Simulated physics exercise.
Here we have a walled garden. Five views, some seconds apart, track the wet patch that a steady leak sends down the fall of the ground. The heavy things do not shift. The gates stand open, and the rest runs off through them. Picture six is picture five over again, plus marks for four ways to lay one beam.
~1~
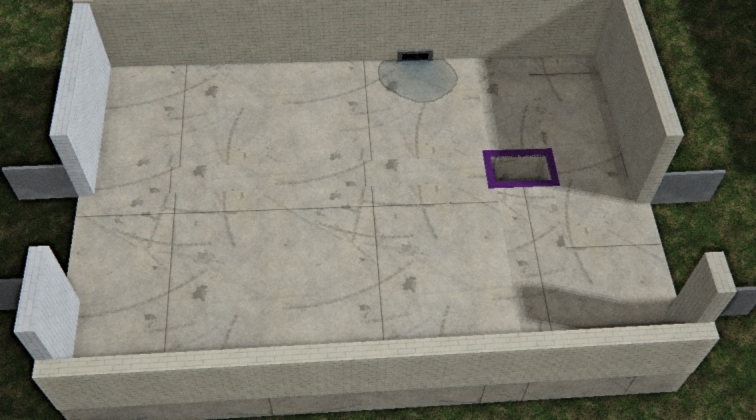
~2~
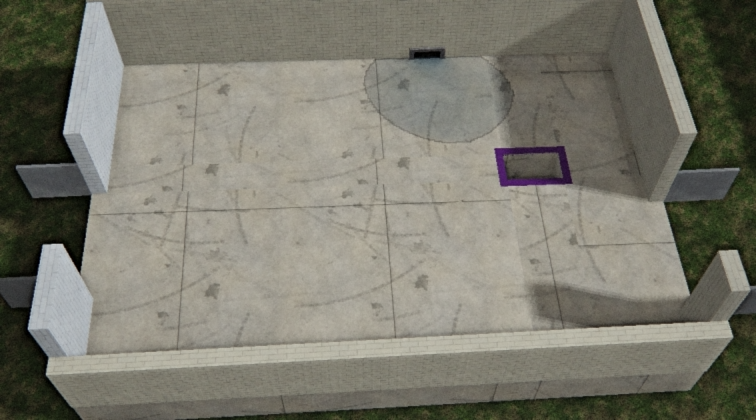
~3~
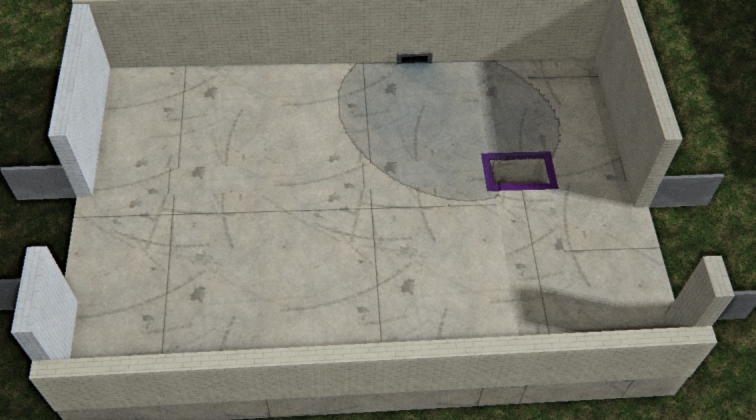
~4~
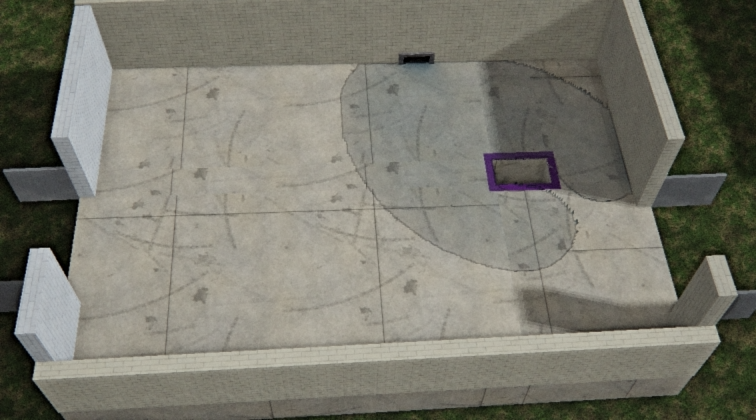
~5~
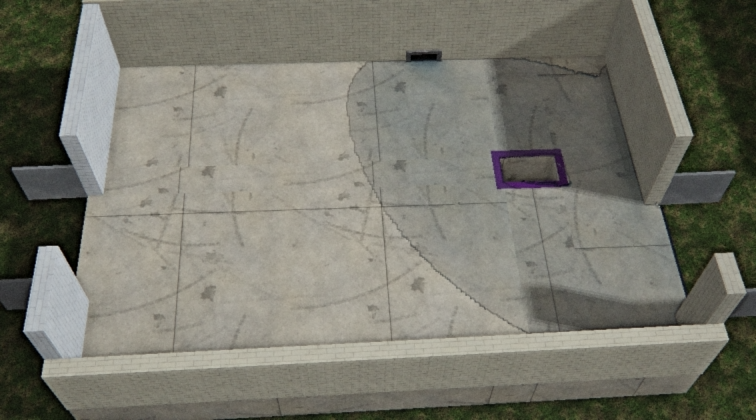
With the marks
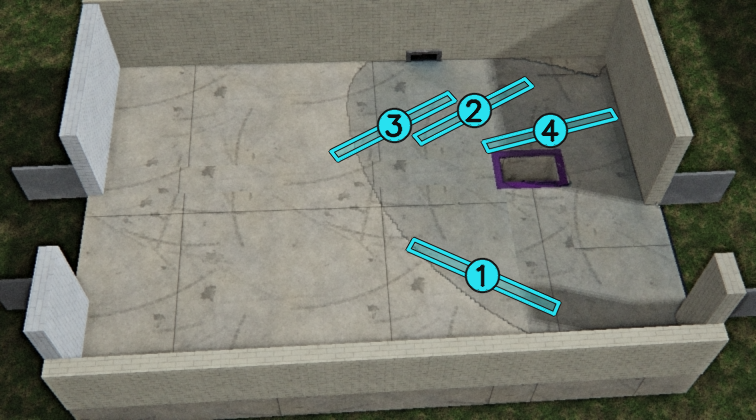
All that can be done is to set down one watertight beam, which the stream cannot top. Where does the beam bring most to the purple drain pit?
The answer is spot 1.
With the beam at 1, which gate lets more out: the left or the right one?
More leaves on the right.
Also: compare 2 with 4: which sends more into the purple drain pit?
The answer is 4.
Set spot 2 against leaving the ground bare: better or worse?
It is worse.
In cyan, 1 from (411, 244) to (556, 308); 2 from (417, 139) to (528, 82); 3 from (334, 155) to (451, 96); 4 from (485, 146) to (613, 114).
With 1, about 35 % of the stream goes into the purple drain pit, about 65 % out by the gates.
With 2, about 2 % of the stream goes into the purple drain pit, about 98 % out by the gates.
With 3, about 9 % of the stream goes into the purple drain pit, about 91 % out by the gates.
With 4, about 15 % of the stream goes into the purple drain pit, about 79 % out by the gates.
